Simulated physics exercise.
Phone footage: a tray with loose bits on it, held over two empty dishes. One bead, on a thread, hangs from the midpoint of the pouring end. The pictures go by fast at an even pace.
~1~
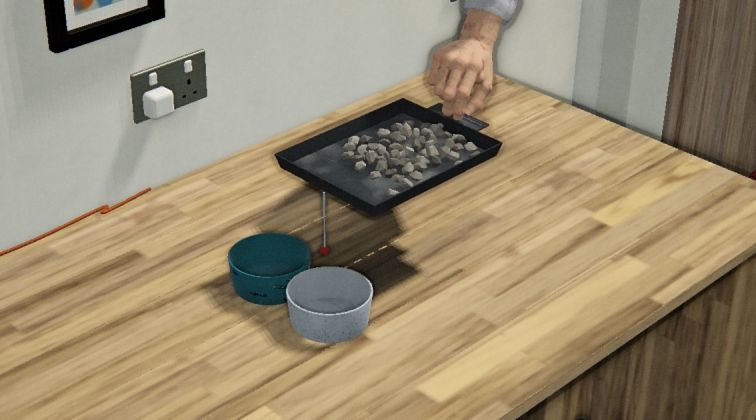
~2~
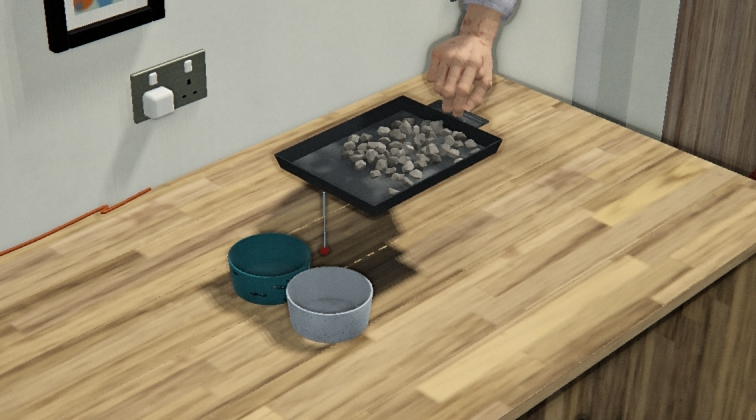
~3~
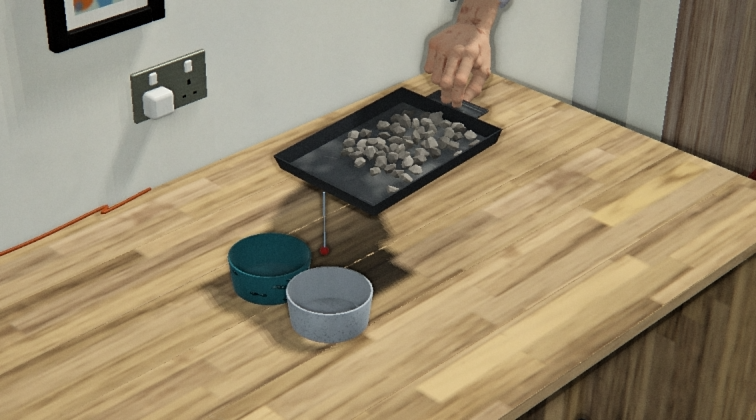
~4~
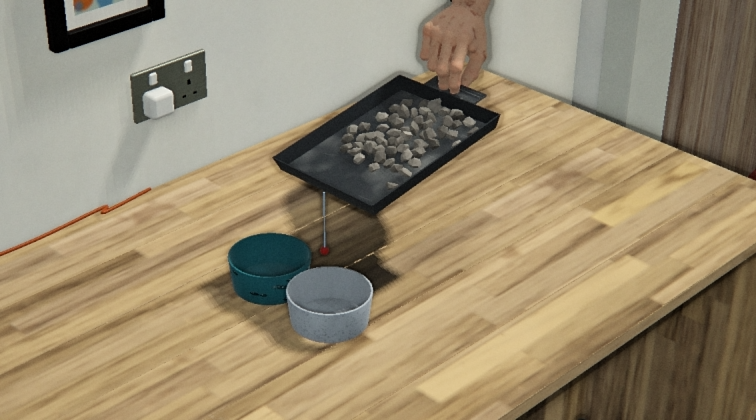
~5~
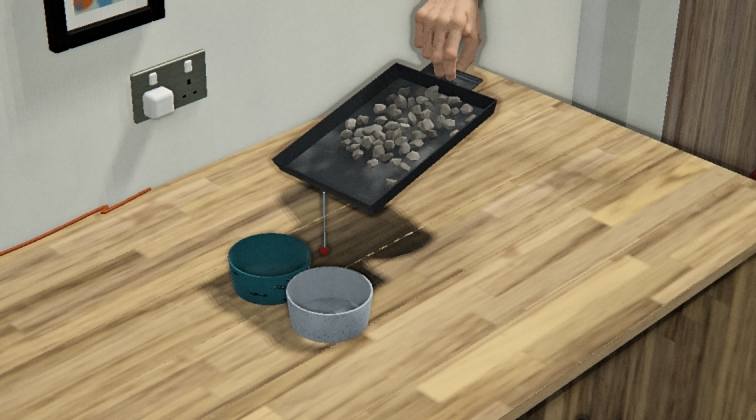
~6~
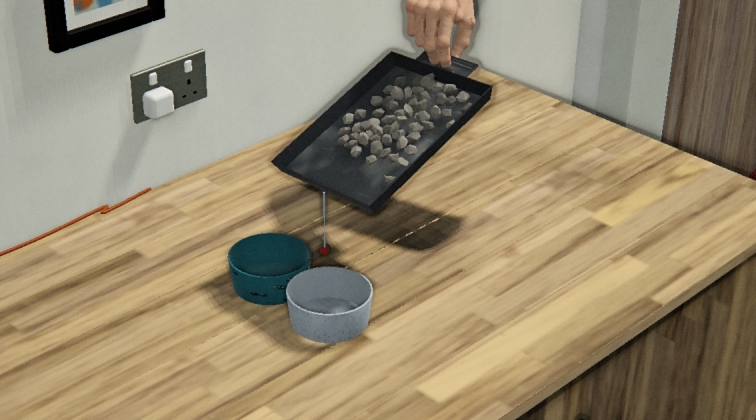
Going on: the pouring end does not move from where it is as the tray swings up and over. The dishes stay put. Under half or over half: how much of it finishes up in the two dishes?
Over half.
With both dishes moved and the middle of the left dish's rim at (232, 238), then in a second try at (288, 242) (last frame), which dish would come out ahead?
Try 1: The dish to the right; try 2: The dish to the left.
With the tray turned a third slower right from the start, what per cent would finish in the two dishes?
I'd expect near 90 per cent.
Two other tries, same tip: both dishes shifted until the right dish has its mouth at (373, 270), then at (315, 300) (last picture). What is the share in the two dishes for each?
It would be roughly 0 per cent, followed by roughly 90 per cent.
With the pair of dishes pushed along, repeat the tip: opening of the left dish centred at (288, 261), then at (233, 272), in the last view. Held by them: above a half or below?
With the first shift the pair saves beyond half; with the second, less than a half.
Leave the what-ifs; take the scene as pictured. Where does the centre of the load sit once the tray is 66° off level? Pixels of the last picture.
Look about (307, 170) in the last picture.
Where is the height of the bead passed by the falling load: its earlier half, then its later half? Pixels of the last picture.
Earlier portion about (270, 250); later portion about (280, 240).
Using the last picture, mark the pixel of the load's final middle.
Once nothing moves, the middle sits near (273, 284).
Soon after the last picture, tray tipped steeply; nearly all on the tray; a small part in the air.
A little later, tray tipped past a quarter turn; about a third on the tray; a small part in the right dish; about a third in the left dish; a small part outside both; a small part in the air.
Later still, tray tipped past a quarter turn; about a quarter in the right dish; about two thirds in the left dish; a small part outside both.
At rest, tray tipped past a quarter turn; about a quarter in the right dish; about two thirds in the left dish; a small part outside both.
